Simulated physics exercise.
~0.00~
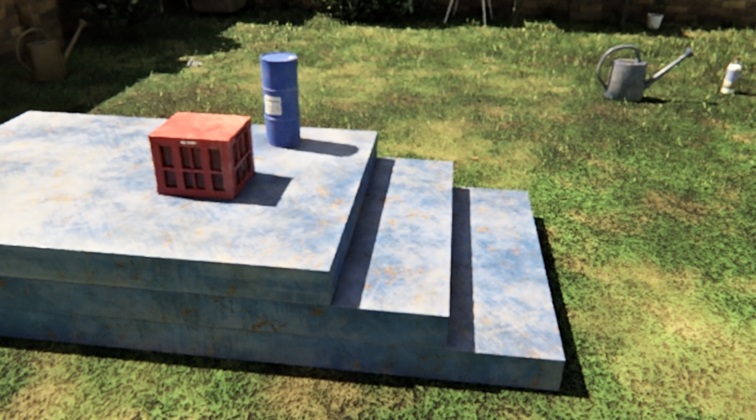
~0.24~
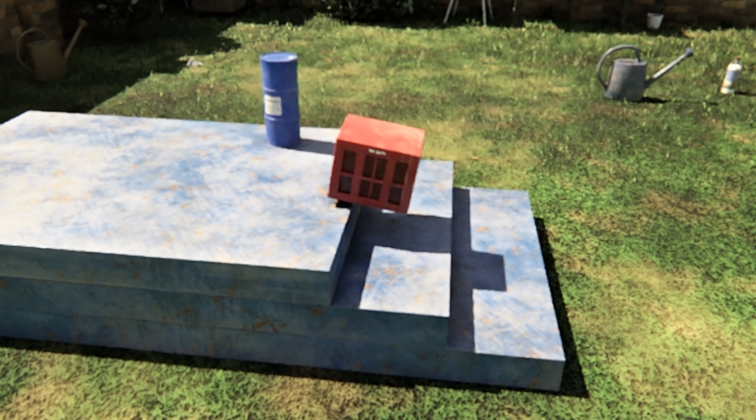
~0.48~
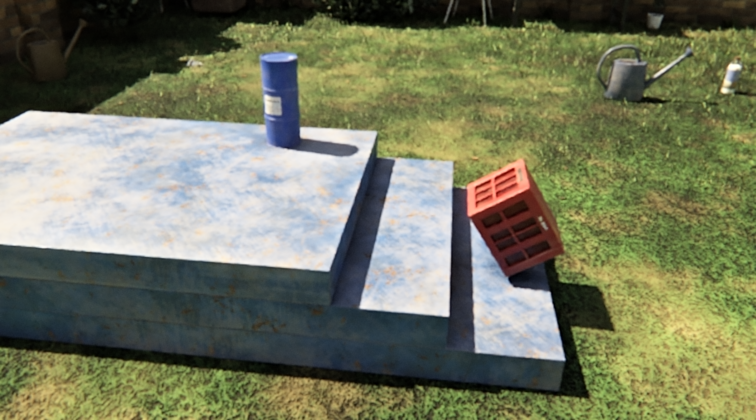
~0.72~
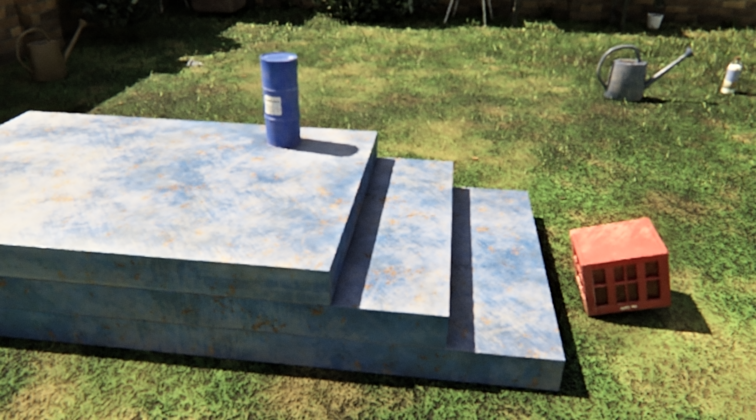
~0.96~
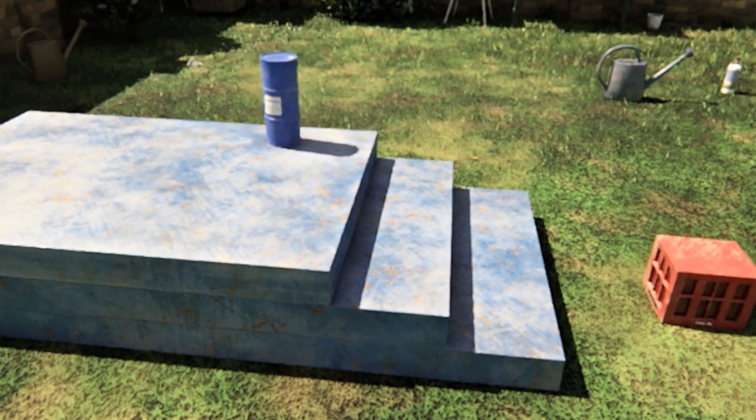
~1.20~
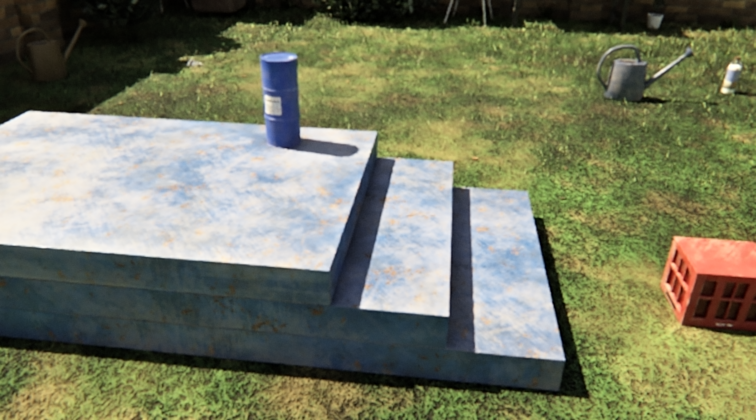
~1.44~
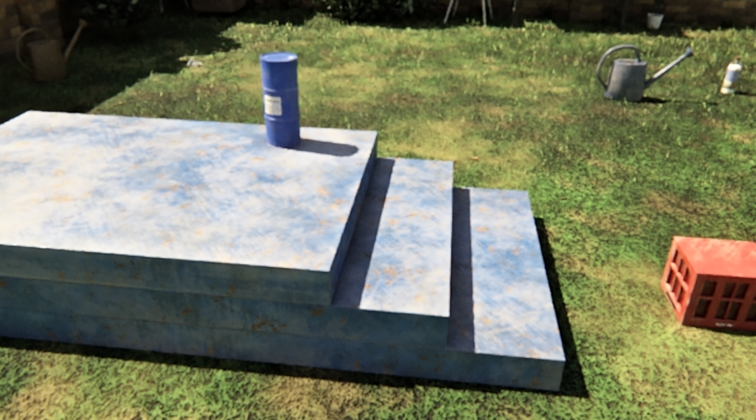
Blue mottled steps on a lawn, with a red crate sliding right, tumbling down past a still blue canister's landing onto the grass.
